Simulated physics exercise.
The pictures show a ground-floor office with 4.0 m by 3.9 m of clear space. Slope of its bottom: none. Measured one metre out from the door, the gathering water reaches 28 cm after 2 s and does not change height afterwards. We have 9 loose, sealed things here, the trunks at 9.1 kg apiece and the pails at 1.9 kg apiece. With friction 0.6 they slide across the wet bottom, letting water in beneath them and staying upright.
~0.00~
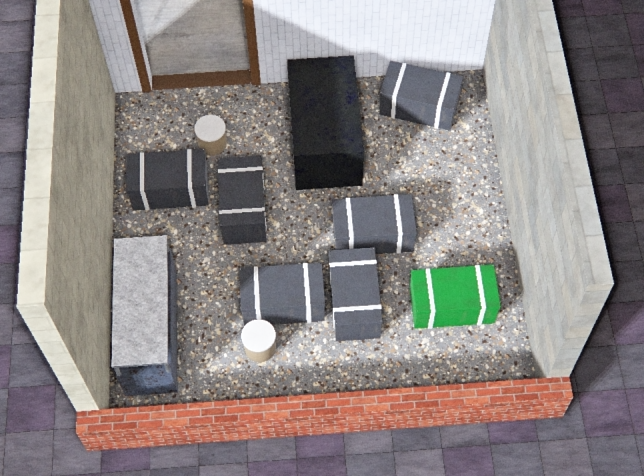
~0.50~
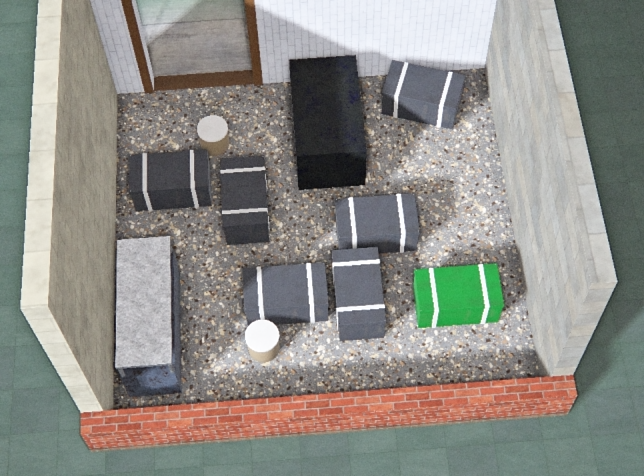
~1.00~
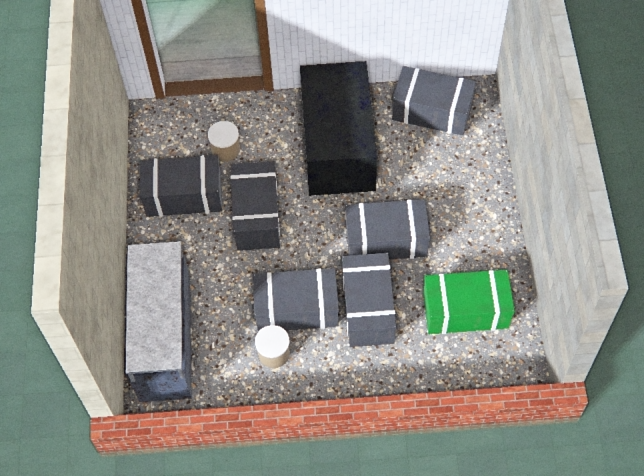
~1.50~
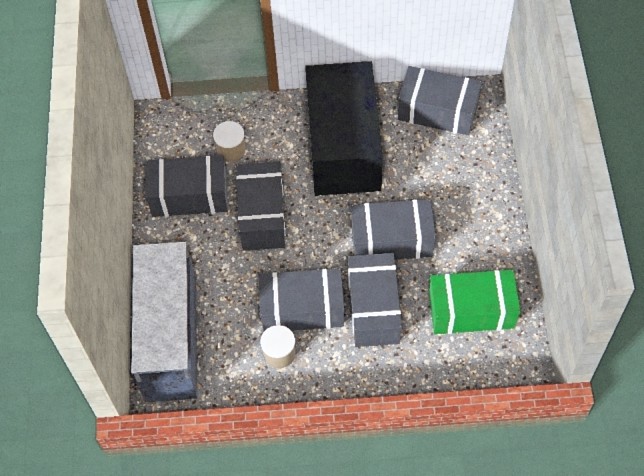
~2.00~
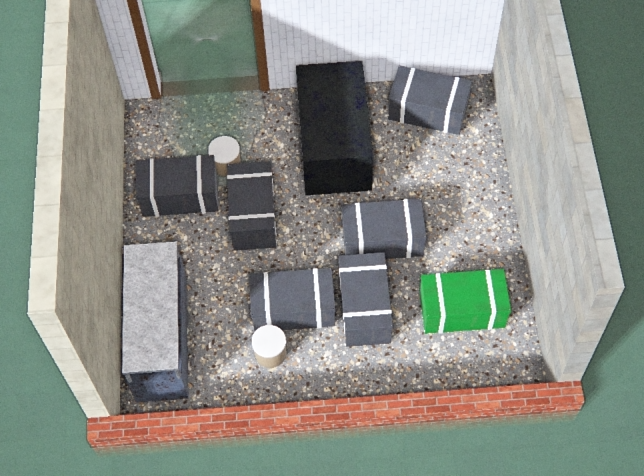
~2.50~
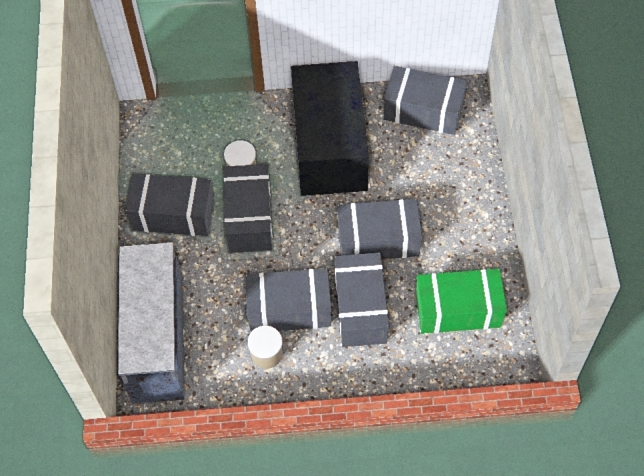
The clip opens on a roofless room seen from above, with strapped dark trunks, one green trunk and two pale pails on a speckled floor. Greenish water covers the paving outside, then spreads in through the back doorway. The nearby pail slides right and the leftmost trunk shifts slightly forward.
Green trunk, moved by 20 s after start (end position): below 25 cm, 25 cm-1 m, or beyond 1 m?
Beyond 1 m.
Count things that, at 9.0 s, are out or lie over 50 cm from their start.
8.
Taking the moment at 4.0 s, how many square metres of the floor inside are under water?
My estimate is roughly 9.0 m2.
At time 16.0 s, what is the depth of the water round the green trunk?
25 cm or so.
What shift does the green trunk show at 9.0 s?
Displacement near 150 cm.
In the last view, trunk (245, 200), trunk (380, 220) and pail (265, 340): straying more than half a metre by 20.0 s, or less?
Order as asked: Above, above, above.
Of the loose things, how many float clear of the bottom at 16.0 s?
Then: 9.
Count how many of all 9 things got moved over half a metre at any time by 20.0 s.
My count gives 8.
After 4.0 s the green trunk is near (462, 293), 0.0 m from its start, aground; 3 afloat.
After 9.0 s the green trunk is near (462, 149), 1.6 m from its start, afloat; 9 afloat.
After 16.0 s the green trunk is near (447, 106), 2.0 m from its start, afloat; 9 afloat.
After 20.0 s the green trunk is near (446, 105), 2.0 m from its start, afloat; 9 afloat.
